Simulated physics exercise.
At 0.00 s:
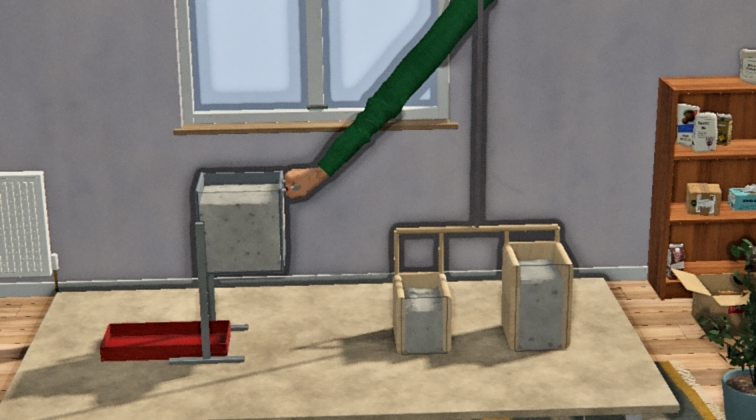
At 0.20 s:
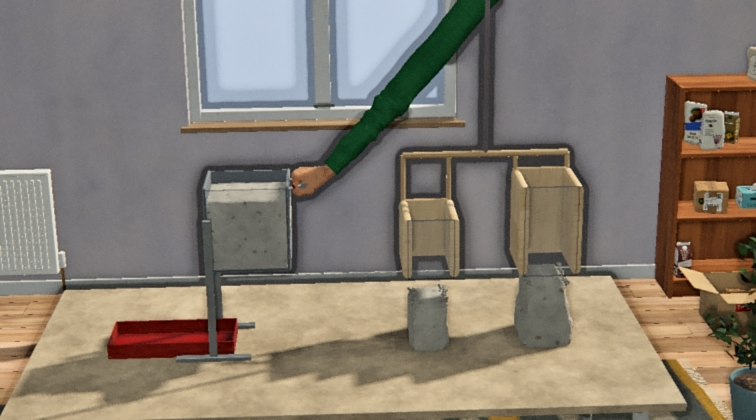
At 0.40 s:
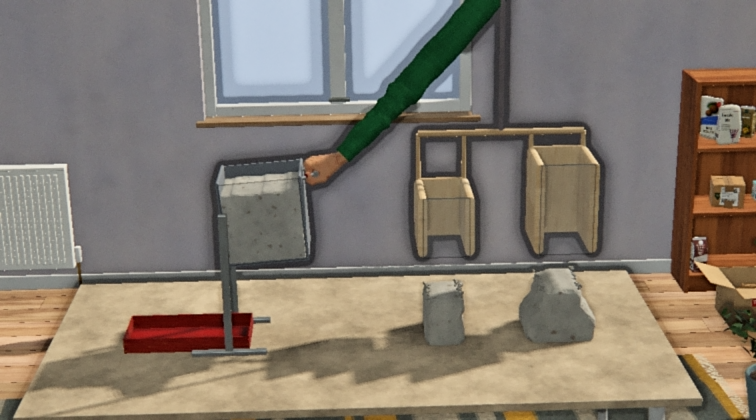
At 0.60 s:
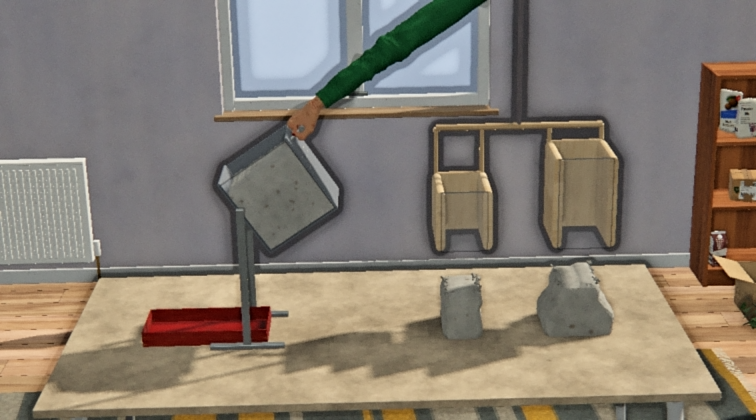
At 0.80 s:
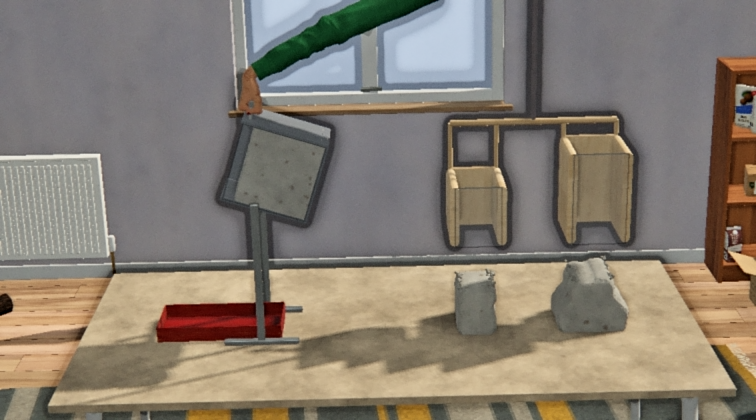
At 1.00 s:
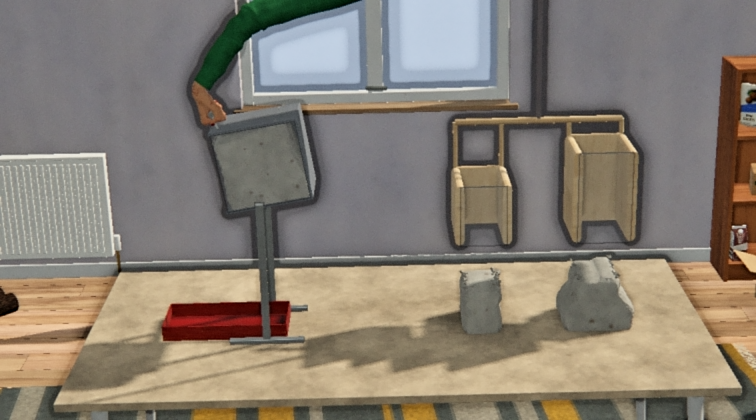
On a table by a window, wooden moulds rose off two grey blocks and the taller right one sagged wider, then a green-sleeved arm swung a grey tub over leftward onto its side.
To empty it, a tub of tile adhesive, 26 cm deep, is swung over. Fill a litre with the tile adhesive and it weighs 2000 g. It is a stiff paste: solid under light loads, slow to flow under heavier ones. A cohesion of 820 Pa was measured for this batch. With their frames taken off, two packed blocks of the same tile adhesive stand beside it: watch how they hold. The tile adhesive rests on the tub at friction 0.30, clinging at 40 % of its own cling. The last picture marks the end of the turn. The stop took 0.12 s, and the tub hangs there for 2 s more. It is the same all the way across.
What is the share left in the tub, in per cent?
About 43 %.
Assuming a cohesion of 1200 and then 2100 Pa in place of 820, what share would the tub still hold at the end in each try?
Roughly 35 % followed by roughly 100 %.
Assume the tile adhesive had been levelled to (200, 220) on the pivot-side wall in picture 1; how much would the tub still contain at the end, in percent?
It would come to roughly 55 percent.
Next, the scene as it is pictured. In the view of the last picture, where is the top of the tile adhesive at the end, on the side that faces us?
About (283, 170).
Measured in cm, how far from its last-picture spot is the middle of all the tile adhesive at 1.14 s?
I'd estimate roughly 7 centimetres.
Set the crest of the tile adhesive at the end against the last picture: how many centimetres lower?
Roughly 14 cm.
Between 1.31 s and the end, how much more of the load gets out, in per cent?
I reckon it's around 6 in a hundred.
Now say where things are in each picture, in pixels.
In the first frame, handle-side rim at (278, 190), tilt 0 degrees; crest of the tile adhesive at (269, 202); block heights 16 cm, 25 cm (left to right).
In the second frame, handle-side rim at (285, 188), tilt 0 degrees; crest of the tile adhesive at (276, 200); block heights 16 cm, 22 cm (left to right).
In the third frame, handle-side rim at (298, 178), tilt 4 degrees; crest of the tile adhesive at (294, 190); block heights 16 cm, 18 cm (left to right).
In the fourth frame, handle-side rim at (284, 141), tilt 34 degrees; crest of the tile adhesive at (288, 154); block heights 16 cm, 18 cm (left to right).
In the fifth frame, handle-side rim at (242, 124), tilt 72 degrees; crest of the tile adhesive at (259, 131); block heights 16 cm, 18 cm (left to right).
In the sixth frame, handle-side rim at (210, 137), tilt 99 degrees; crest of the tile adhesive at (276, 127); block heights 16 cm, 18 cm (left to right).
After 1.14 s, the tub is at 99 degrees and holds 78 %.
After 1.31 s, the tub is at 99 degrees and holds 49 %.
After 1.48 s, the tub is at 99 degrees and holds 43 %.
After 1.65 s, the tub is at 99 degrees and holds 43 %.
After 3.00 s, the tub is at 99 degrees and holds 43 %.
